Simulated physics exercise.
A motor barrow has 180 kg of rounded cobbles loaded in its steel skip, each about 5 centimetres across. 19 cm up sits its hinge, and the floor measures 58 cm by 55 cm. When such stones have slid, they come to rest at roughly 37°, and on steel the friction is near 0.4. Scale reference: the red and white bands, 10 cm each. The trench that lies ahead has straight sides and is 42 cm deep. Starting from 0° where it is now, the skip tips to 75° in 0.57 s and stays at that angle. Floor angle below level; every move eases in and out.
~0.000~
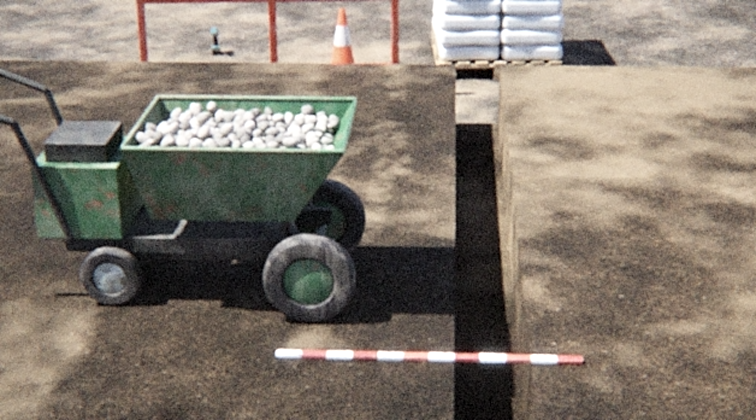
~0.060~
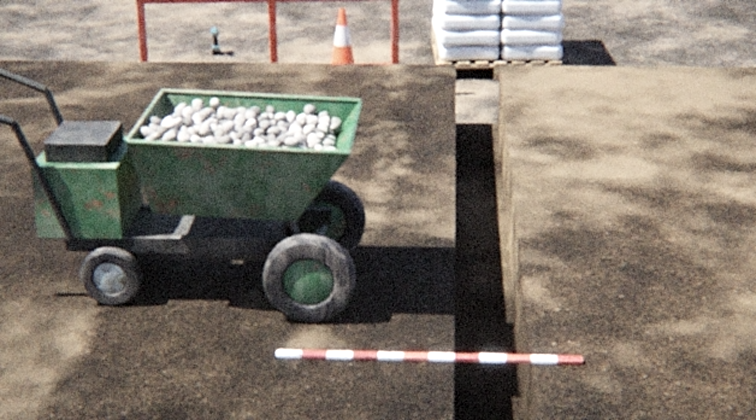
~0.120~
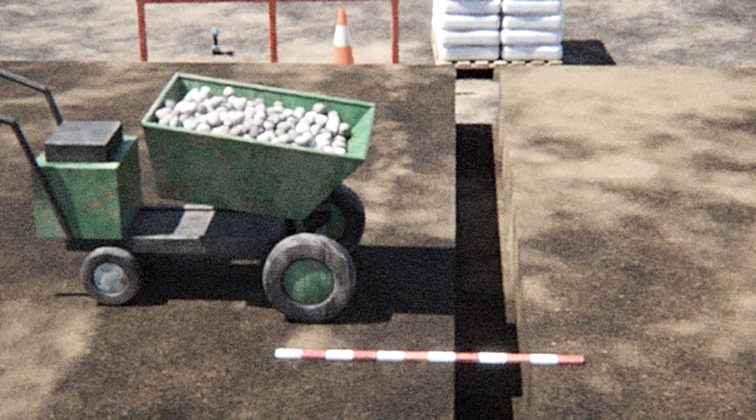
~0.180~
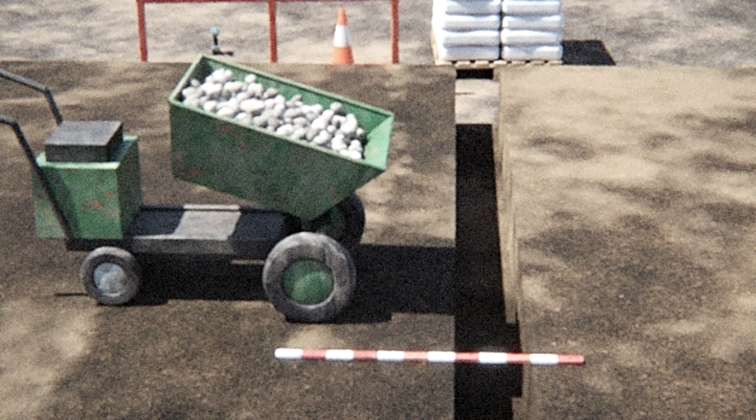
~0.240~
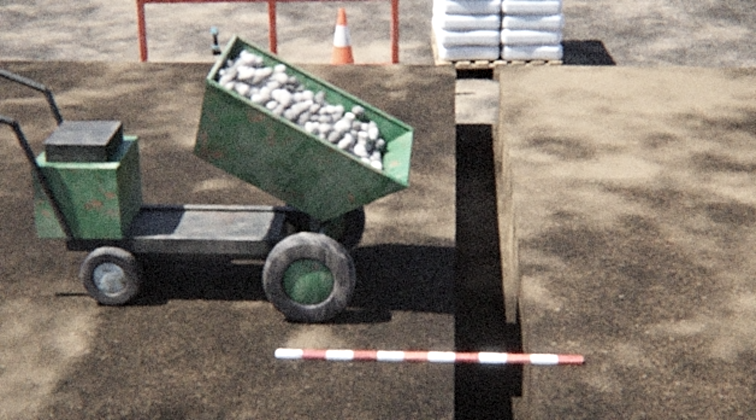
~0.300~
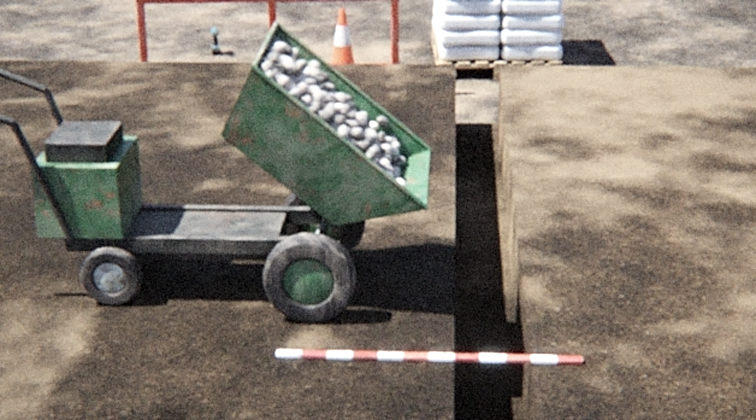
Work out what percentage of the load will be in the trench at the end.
It comes to roughly 53 percent of the load.
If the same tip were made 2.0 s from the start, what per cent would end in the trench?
About 90 percent, I'd say.
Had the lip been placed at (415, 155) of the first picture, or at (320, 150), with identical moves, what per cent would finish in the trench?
10 % and 70 %.
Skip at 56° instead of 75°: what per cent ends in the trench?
It comes out at about 30 percent.
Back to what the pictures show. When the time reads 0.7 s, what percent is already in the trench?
Roughly 35% by that time.
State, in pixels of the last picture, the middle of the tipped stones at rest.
I'd point somewhere around (516, 334).
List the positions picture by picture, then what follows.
The skip is at 0°, its lip at (343, 152); the top of the load is at (203, 120), in the first frame.
The skip is at 2°, its lip at (349, 153); the top of the load is at (205, 116); the stones move at 0.6 m/s on average, in the second frame.
Lip at (364, 159), floor tilted 9°, highest stones at (209, 104); the stones move at 1.2 m/s on average, in the third frame.
The skip is at 18°, its lip at (385, 170); the top of the load is at (217, 84); the stones move at 1.6 m/s on average, in the fourth frame.
The skip is at 29°, its lip at (407, 186); the top of the load is at (245, 67); the stones move at 1.9 m/s on average, in the fifth frame.
Lip at (427, 208), floor tilted 40°, highest stones at (280, 54); the stones move at 2.0 m/s on average, in the sixth frame.
After 0.4 s the floor is at 64°; 100 % in the skip; the foremost stones are at (442, 220).
After 0.7 s the floor is at 75°; 56 % in the skip, 33 % in the trench, 11 % past the trench; the foremost stones are at (553, 264).
After 1.0 s the floor is at 75°; 9 % in the skip, 44 % in the trench, 47 % past the trench; the foremost stones are past the picture's edge.
After 3.0 s the floor is at 75°; 0 % in the skip, 53 % in the trench, 47 % past the trench; the foremost stones are past the picture's edge.
